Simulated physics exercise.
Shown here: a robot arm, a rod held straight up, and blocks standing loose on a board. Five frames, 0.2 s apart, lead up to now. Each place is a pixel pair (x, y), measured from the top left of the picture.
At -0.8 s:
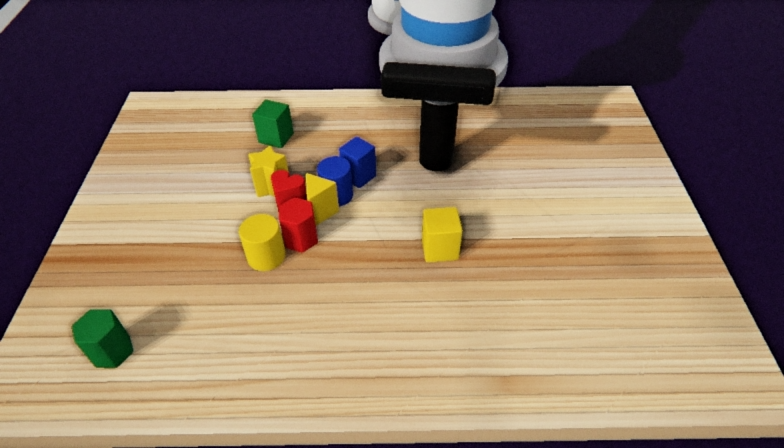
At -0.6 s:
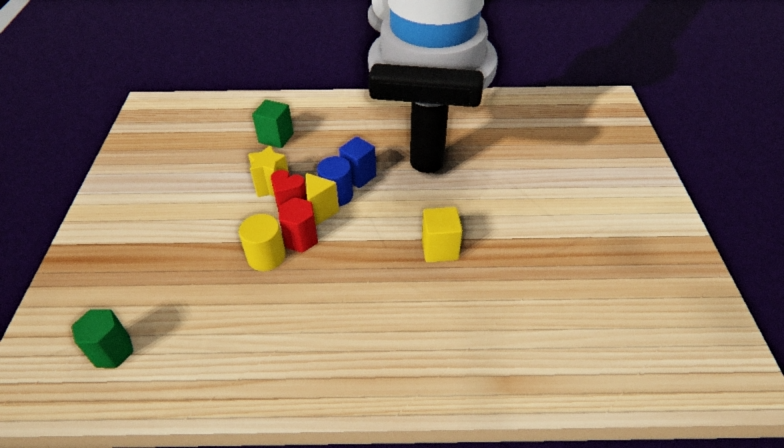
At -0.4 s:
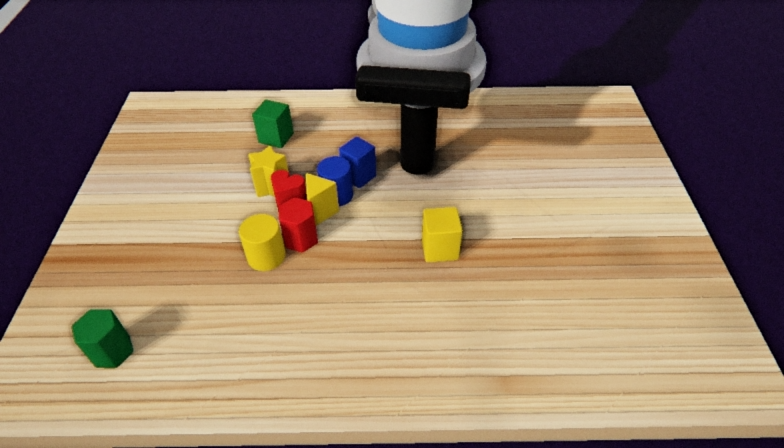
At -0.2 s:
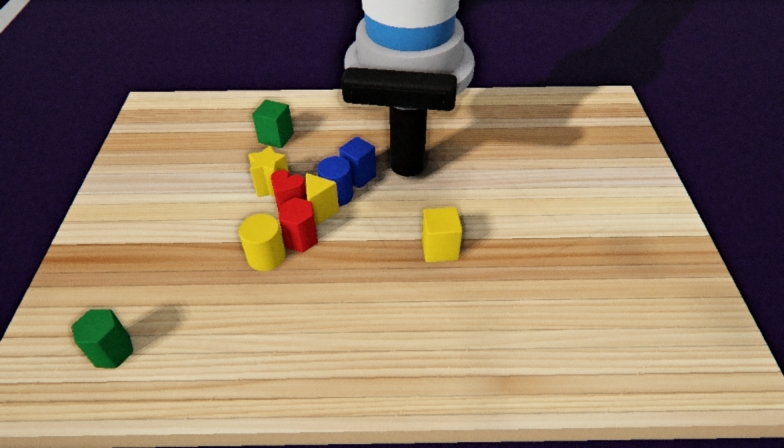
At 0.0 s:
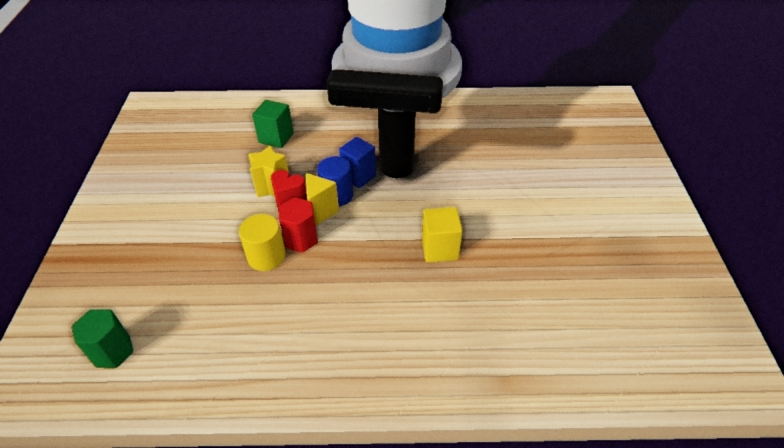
We see a robot arm holding a black rod upright over a wooden board scattered with red, yellow, blue and green blocks. The rod moves slowly a short way left toward the blue blocks, and none of the blocks move.
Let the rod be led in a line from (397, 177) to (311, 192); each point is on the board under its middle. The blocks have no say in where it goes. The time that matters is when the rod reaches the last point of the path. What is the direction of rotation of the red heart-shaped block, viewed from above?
Looking down, it rotates clockwise.
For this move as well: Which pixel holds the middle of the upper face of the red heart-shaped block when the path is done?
Top centre: (255, 193).
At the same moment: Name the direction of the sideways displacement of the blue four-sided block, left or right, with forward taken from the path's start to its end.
It's pushed right.
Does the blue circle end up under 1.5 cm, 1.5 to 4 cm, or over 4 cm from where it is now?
Covers over 4 cm.
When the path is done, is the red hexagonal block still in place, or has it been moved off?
It shifts position.
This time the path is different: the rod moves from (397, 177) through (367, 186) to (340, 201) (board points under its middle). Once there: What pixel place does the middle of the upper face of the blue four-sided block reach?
The blue four-sided block ends near (336, 145).
On the path given first. Halfway along, rod at (353, 174); red heart-shaped block at (281, 181), turned 15° clockwise; red hexagonal block at (294, 214); yellow triangle at (312, 189); blue circle at (323, 170); blue four-sided block at (328, 143).
At the end, rod at (309, 182); red heart-shaped block at (255, 193), turned 35° clockwise; red hexagonal block at (296, 218), turned 25° clockwise; yellow triangle at (306, 197), turned 50° anticlockwise; blue circle at (282, 183); blue four-sided block at (312, 141), turned 35° clockwise.
